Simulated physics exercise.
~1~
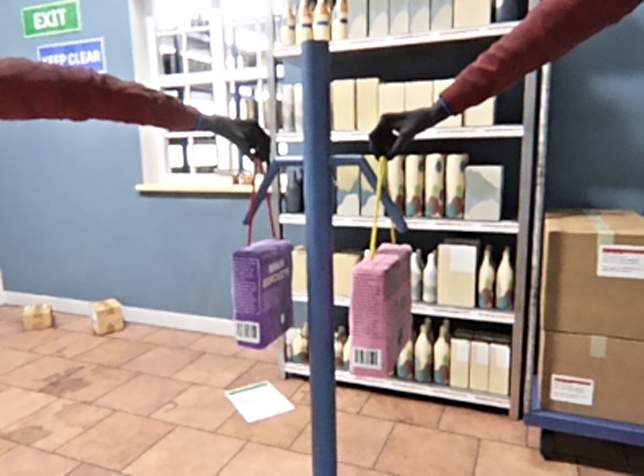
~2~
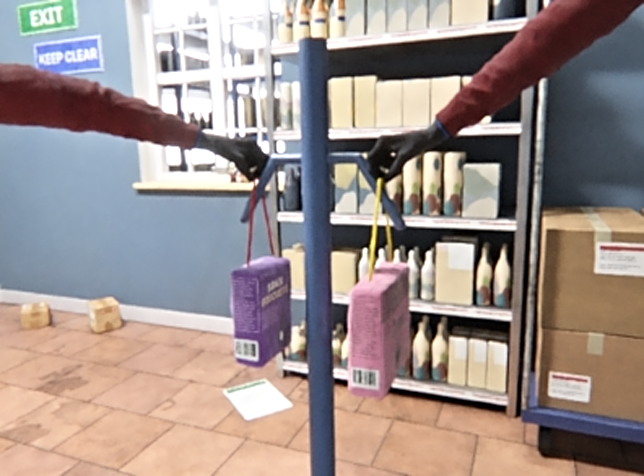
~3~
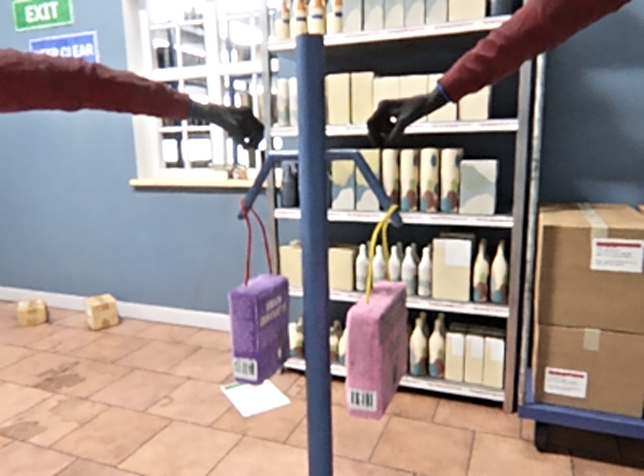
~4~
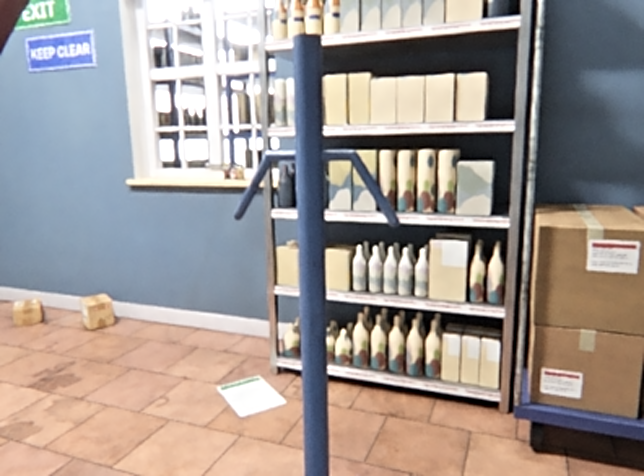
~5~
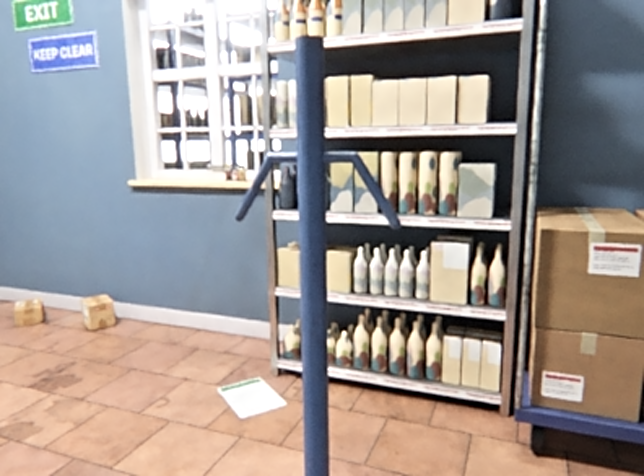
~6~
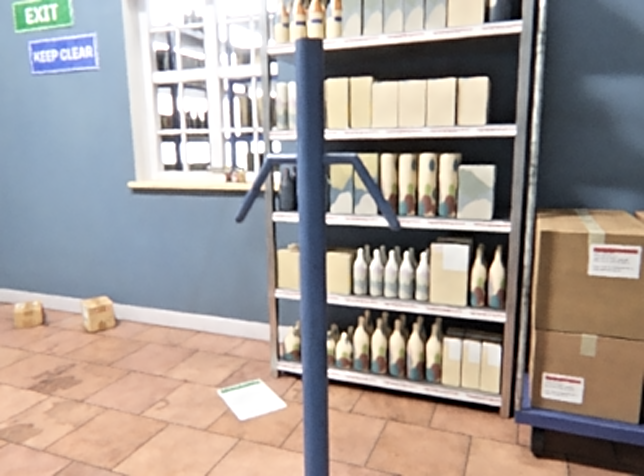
In a storeroom with stocked shelves, two gloved hands lowered a purple bag and a pink bag by their loops onto downward-sloping pegs on a blue post, then let go, and both bags slipped off and dropped out of view, leaving the pegs bare.
